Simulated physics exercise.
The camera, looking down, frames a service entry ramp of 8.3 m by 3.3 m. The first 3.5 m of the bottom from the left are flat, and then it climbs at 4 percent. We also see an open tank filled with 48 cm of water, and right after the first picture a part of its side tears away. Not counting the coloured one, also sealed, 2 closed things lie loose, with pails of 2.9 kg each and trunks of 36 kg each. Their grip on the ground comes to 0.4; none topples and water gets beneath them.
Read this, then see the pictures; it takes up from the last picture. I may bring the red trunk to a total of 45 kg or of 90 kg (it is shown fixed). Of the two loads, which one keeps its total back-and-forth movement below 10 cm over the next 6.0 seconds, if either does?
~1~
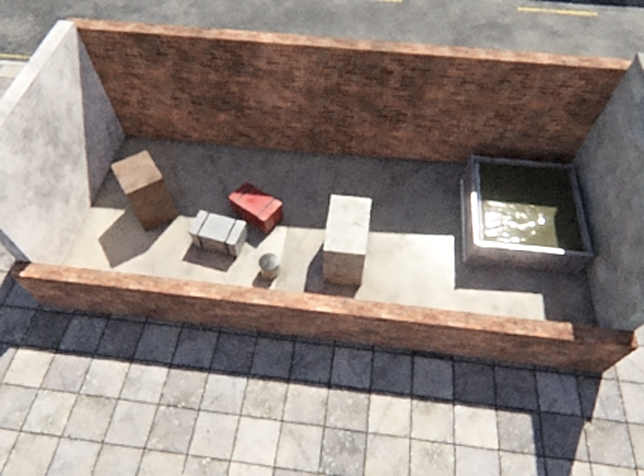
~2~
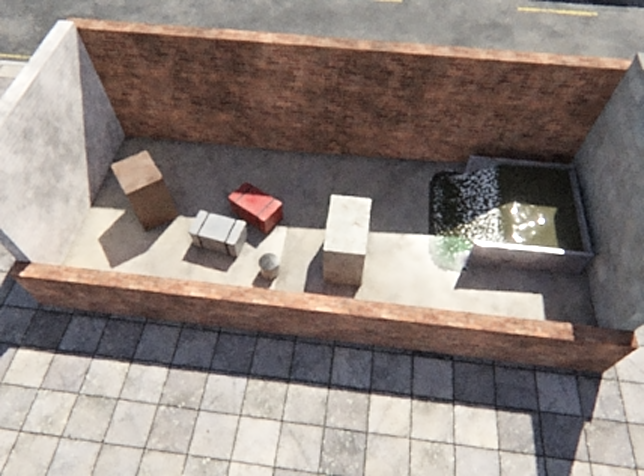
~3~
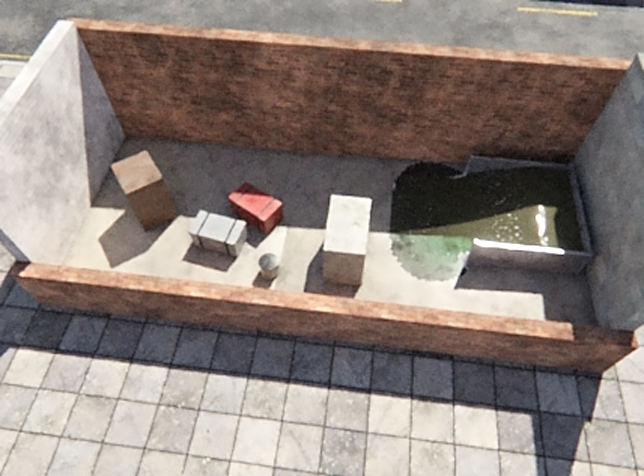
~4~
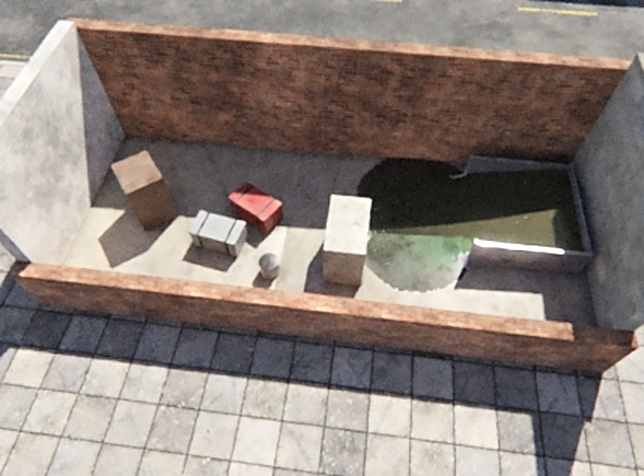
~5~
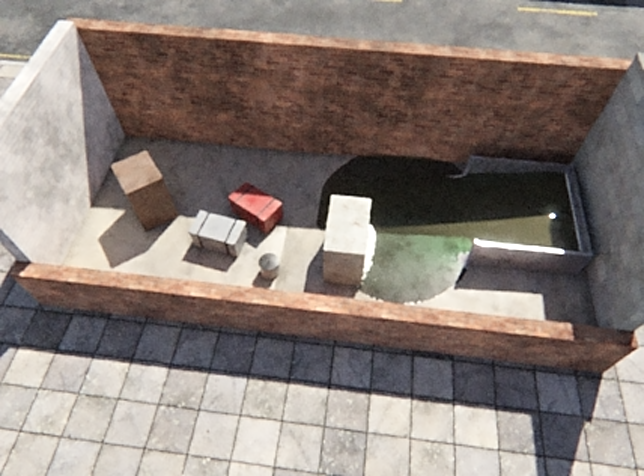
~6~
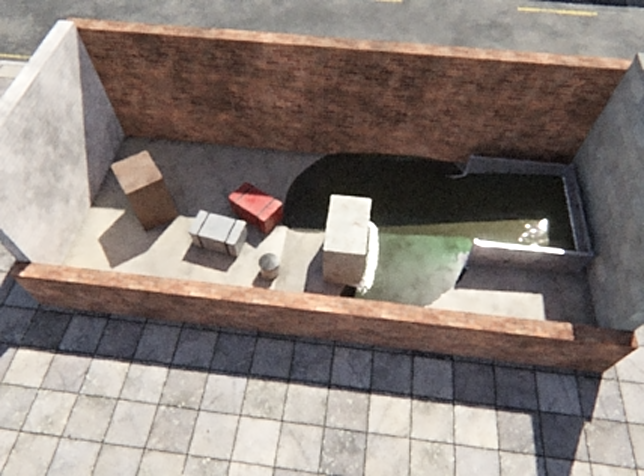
Only the heavier one does.
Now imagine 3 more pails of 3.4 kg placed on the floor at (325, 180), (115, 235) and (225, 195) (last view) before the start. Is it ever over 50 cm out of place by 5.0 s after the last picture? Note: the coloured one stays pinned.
First exceeds it, second exceeds it, third does not reach it.
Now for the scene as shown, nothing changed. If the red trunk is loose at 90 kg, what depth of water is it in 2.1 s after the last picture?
Something like 6 centimetres.
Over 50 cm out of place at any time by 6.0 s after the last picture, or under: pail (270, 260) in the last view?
Verdict: Crosses the line.
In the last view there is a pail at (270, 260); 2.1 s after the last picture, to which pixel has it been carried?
Look for it near (217, 267).
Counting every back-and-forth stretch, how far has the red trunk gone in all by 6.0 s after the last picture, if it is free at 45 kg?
Some 40 cm in all.
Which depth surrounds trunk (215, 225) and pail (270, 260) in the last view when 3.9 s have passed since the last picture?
Depths: Near 3 cm, then near 17 cm.
Then, 0.4 s after the last picture the red trunk would be 1 cm from its start with 45 kg and 0 cm from its start with 90 kg; 6 cm of water round it then.
Then, 2.1 s after the last picture the red trunk would be 26 cm from its start with 45 kg and 0 cm from its start with 90 kg; 6 cm of water round it then.
Then, 3.9 s after the last picture the red trunk would be 26 cm from its start with 45 kg and 0 cm from its start with 90 kg; 4 cm of water round it then.
Then, 6.0 s after the last picture the red trunk would be 16 cm from its start with 45 kg and 0 cm from its start with 90 kg; 8 cm of water round it then.
